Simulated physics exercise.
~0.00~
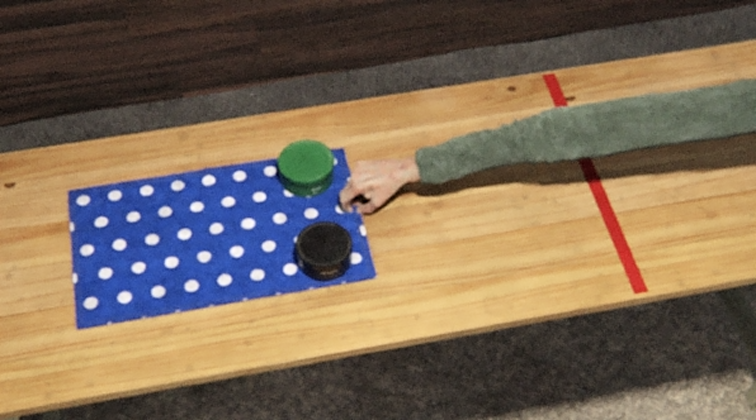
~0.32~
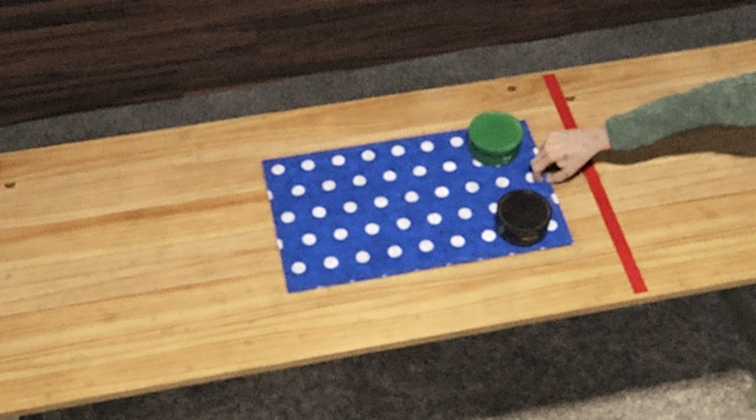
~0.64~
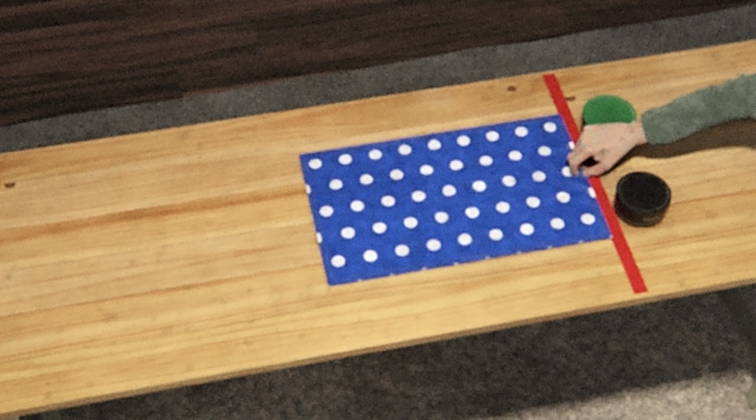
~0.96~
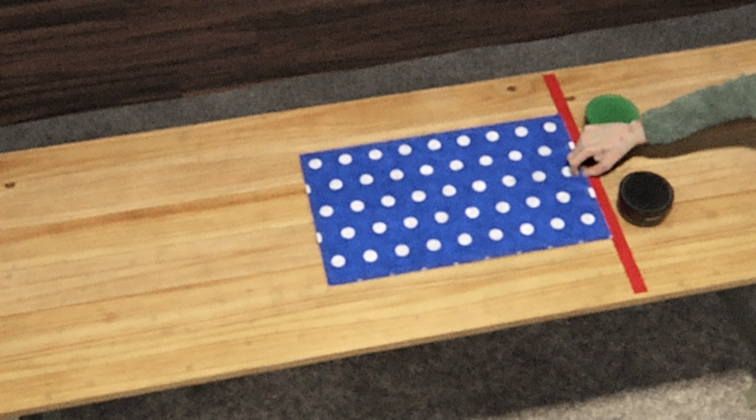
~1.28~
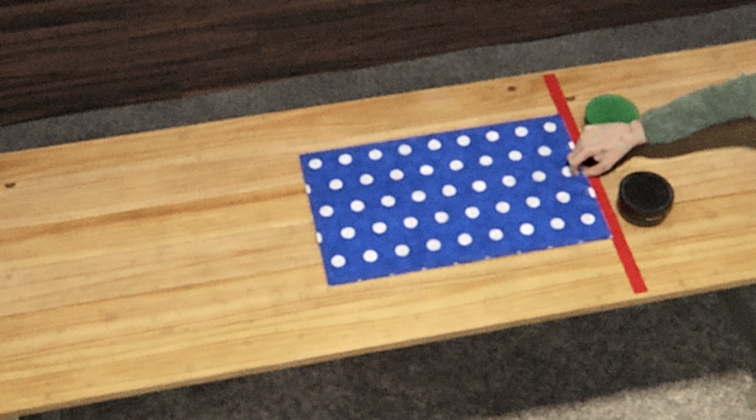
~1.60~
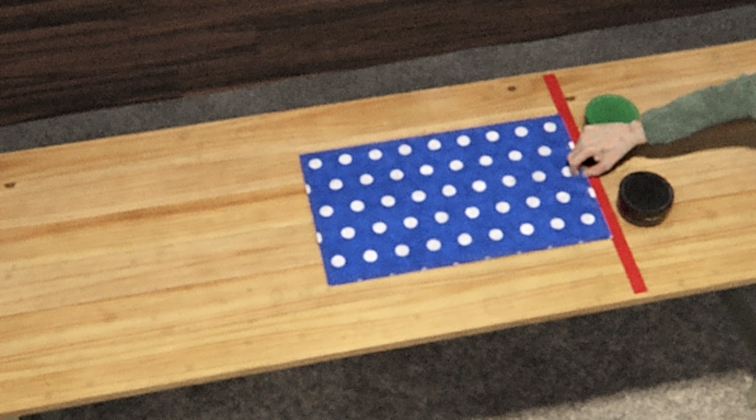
A hand pulls a polka-dot mat right to red tape, and both tubs slide off it.
